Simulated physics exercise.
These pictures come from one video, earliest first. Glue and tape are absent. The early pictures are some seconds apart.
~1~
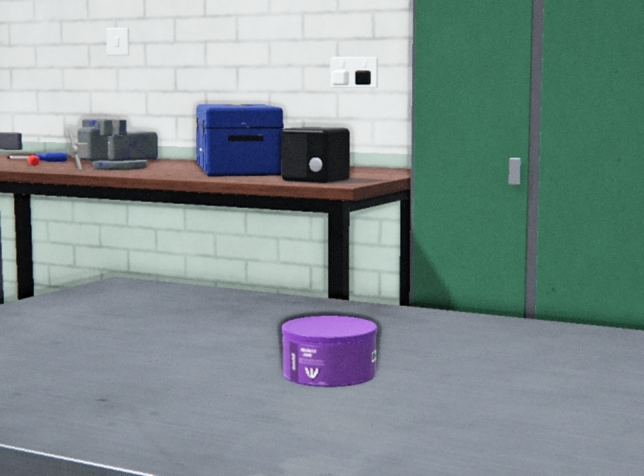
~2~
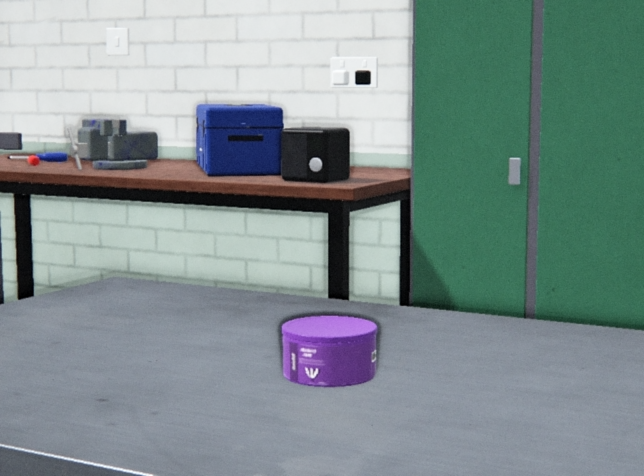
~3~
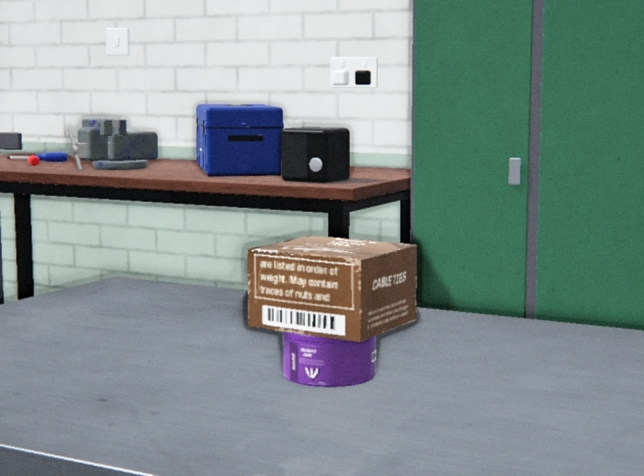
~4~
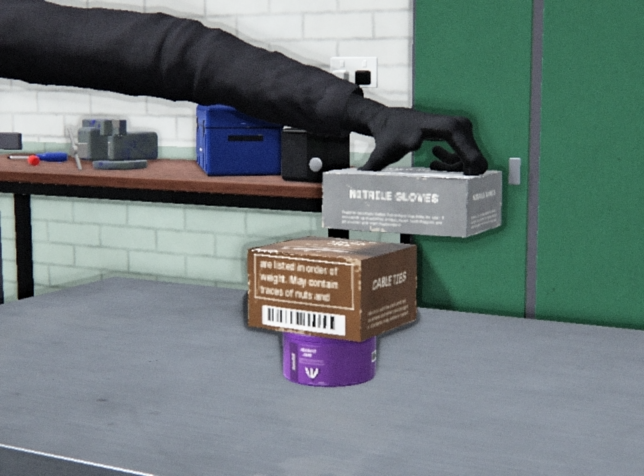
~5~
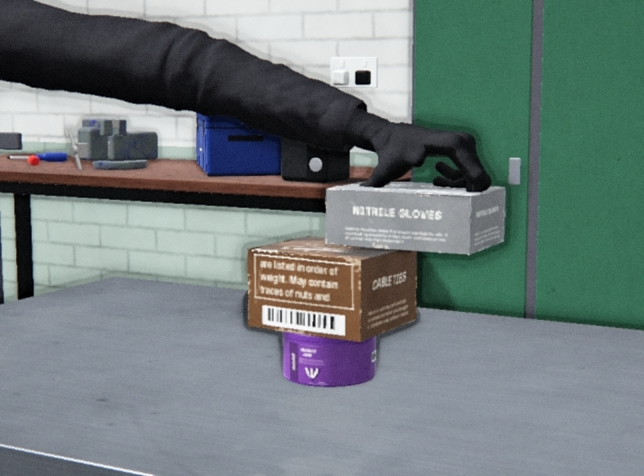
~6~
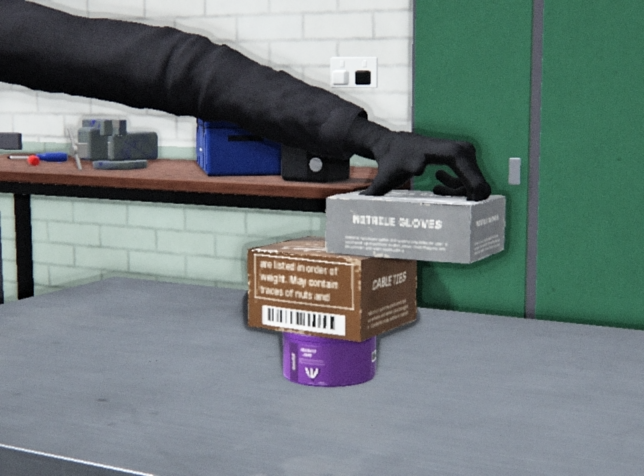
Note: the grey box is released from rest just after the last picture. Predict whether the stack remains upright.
The build does not stay upright.
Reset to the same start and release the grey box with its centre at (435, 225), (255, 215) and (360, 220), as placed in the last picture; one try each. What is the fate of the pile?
Well, in the first case it tumbles down, in the second it tumbles down, and in the third it stays steady.
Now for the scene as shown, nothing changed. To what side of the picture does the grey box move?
Its movement is toward the right.
Then, 0.30 s past the last view, grey box now fallen.
Then, 0.40 s past the last view, things are still on the move.
Then, 0.60 s past the last view, as before.
Finally, fallen, grey box; the other 2 still in place. Final places as the last picture's camera would see them, grey box near (551, 375). The pile loses its balance.
